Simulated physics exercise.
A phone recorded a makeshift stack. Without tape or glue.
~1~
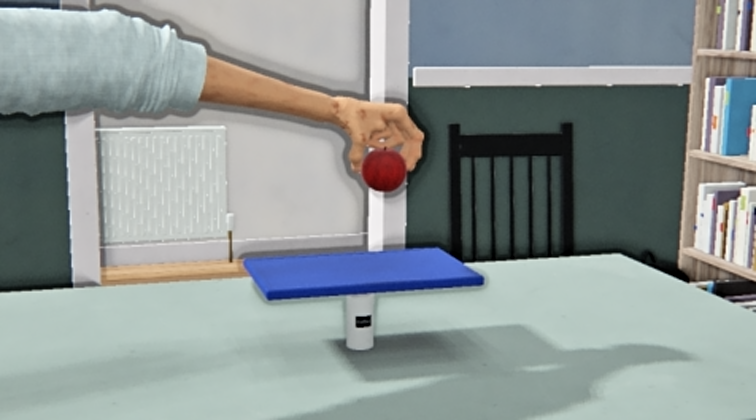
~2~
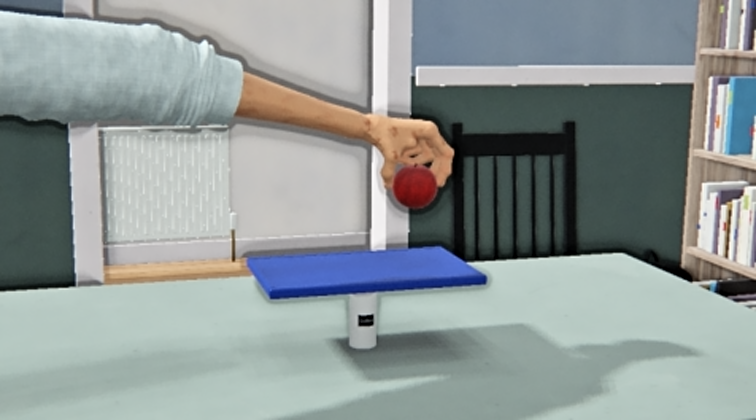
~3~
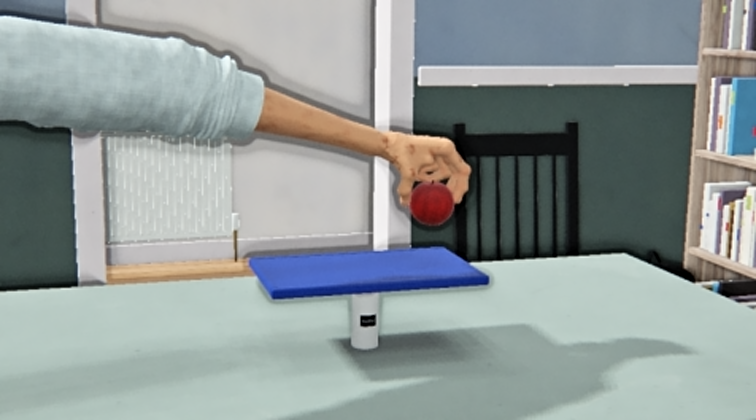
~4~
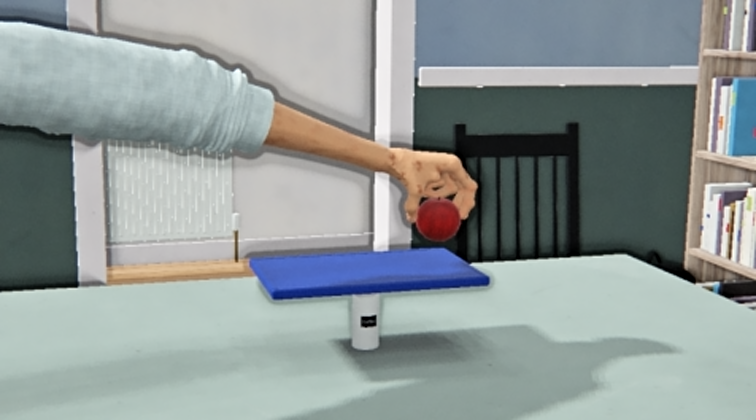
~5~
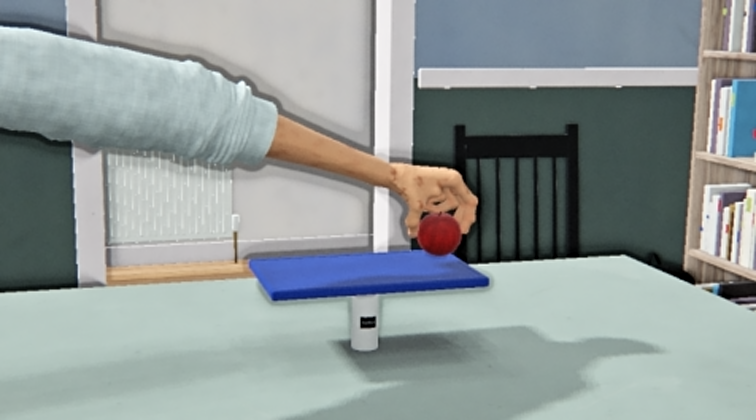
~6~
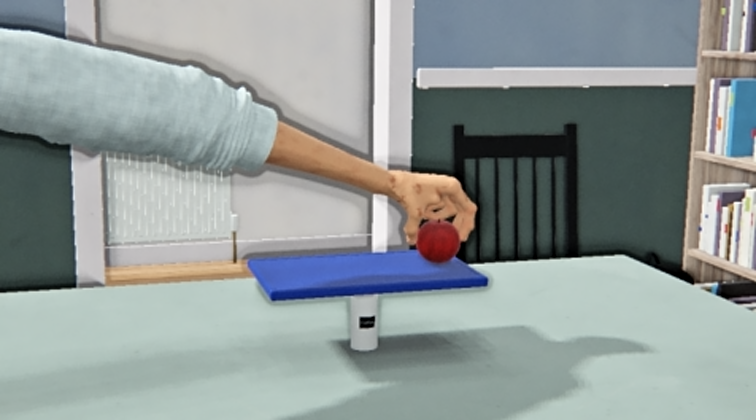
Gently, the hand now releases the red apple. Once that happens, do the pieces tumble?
The stack fails.
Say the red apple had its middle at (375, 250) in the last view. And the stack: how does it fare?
Well, it survives then.
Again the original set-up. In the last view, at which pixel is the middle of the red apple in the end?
Near (522, 313).
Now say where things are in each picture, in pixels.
The first picture shows still above its spot; red apple (384, 170); white shaker (360, 311).
The second picture shows still above its spot; red apple (415, 186); white shaker (363, 311).
The third picture shows still above its spot; red apple (431, 203); white shaker (365, 311).
The fourth picture shows still above its spot; red apple (438, 219); white shaker (366, 311).
The fifth picture shows still above its spot; red apple (439, 234); white shaker (365, 312).
The sixth picture shows in place under the hand; red apple (438, 241); white shaker (364, 312).
Then, 0.40 s after the last picture, red apple now fallen; blue lid tipped 35° from how it was.
Then, 0.60 s after the last picture, blue lid now fallen; white shaker slid about its own width.
Then, 0.70 s after the last picture, white shaker slid well along.
At rest, fallen, red apple and blue lid; moved from the start, white shaker. Seen from the same camera at the end, red apple near (522, 313). The stack loses its balance.
